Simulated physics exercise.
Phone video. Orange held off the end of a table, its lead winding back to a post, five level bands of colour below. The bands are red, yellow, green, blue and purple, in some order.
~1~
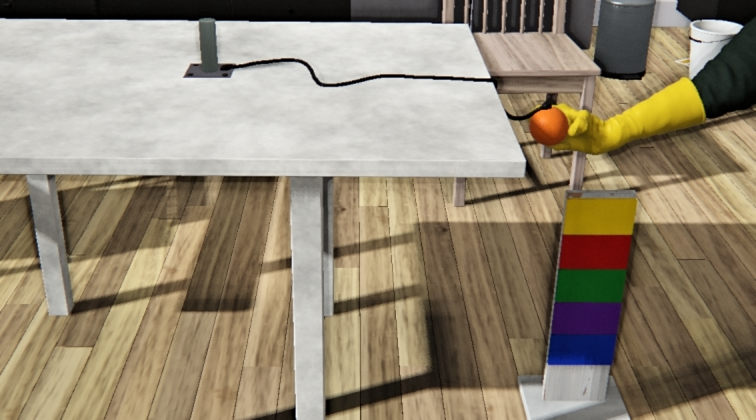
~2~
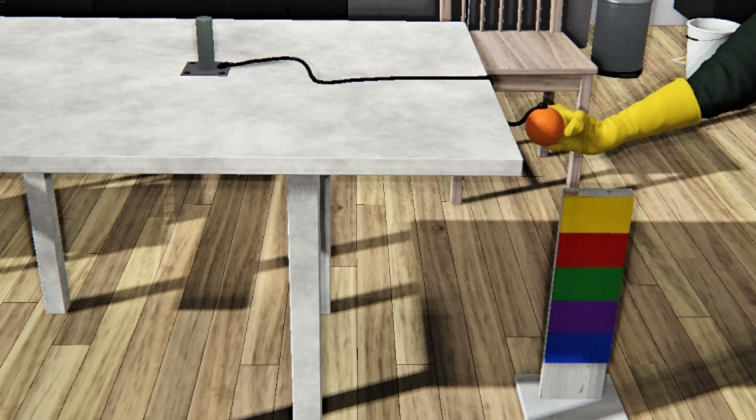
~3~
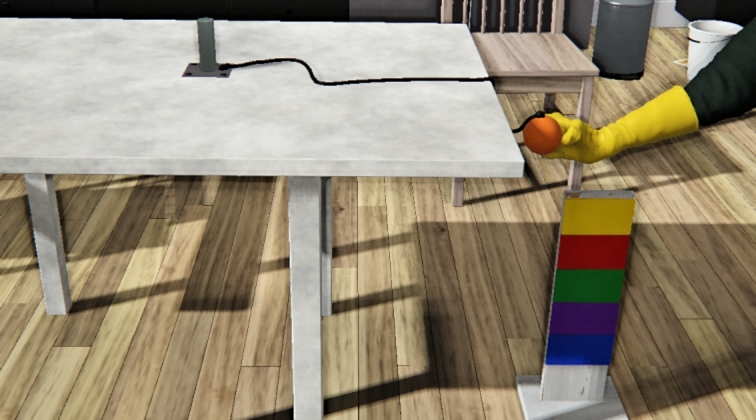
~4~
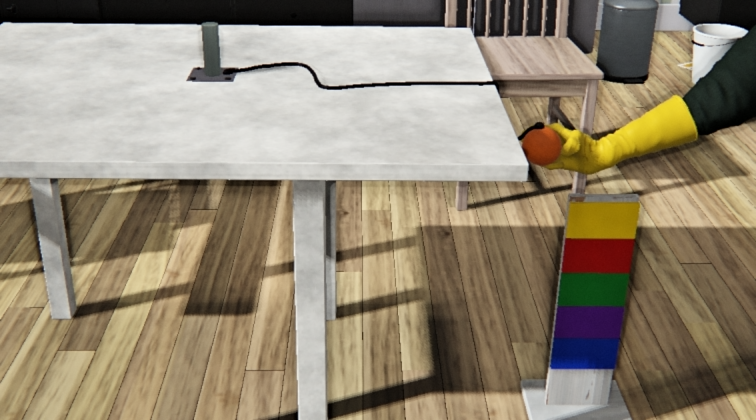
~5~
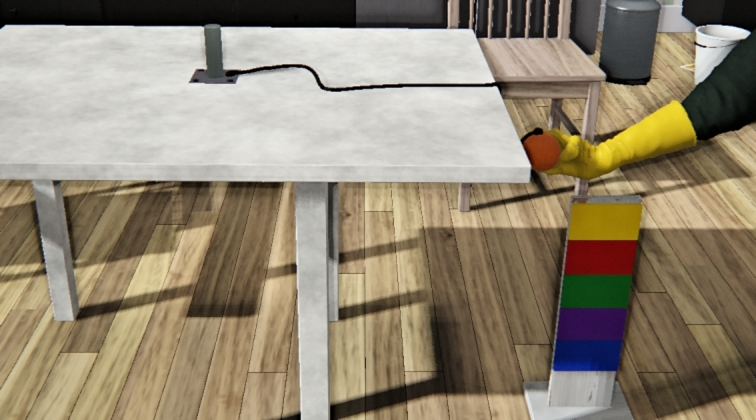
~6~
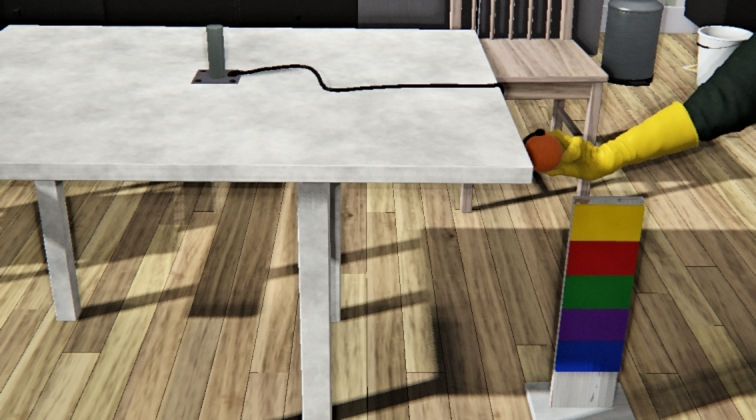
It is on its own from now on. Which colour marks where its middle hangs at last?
Red.
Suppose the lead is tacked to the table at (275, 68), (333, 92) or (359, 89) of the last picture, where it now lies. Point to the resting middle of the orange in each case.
(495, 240), (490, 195), (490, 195).
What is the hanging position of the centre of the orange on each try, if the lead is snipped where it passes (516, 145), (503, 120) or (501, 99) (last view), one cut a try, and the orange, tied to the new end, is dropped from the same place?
Try 1: About (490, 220). Try 2: About (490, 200). Try 3: About (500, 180).
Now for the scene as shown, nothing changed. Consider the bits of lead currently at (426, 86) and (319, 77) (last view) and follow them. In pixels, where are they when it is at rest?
The first settles around (493, 89), the second around (349, 82).
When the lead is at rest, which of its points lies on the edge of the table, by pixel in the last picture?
It sits at about (439, 86).
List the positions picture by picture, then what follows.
In the first picture, orange (549, 126); yellow (600, 218); red (596, 253); green (591, 287); purple (587, 319); blue (582, 351).
In the second picture, orange (545, 127); lead through (251, 62) (307, 67) (344, 82) (422, 78) (491, 92).
In the third picture, orange (543, 136).
In the fourth picture, orange (542, 146); lead through (257, 68) (313, 73) (351, 87) (429, 84) (496, 99).
In the fifth picture, orange (541, 152).
In the sixth picture, orange (543, 153); lead through (262, 70) (317, 75) (355, 89) (433, 86) (501, 101).
Soon after, orange near (519, 246); level with red.
After that, orange near (458, 247); level with red.
And then, orange near (495, 254); level with red.
In the end, orange near (495, 255); level with red. The red one.
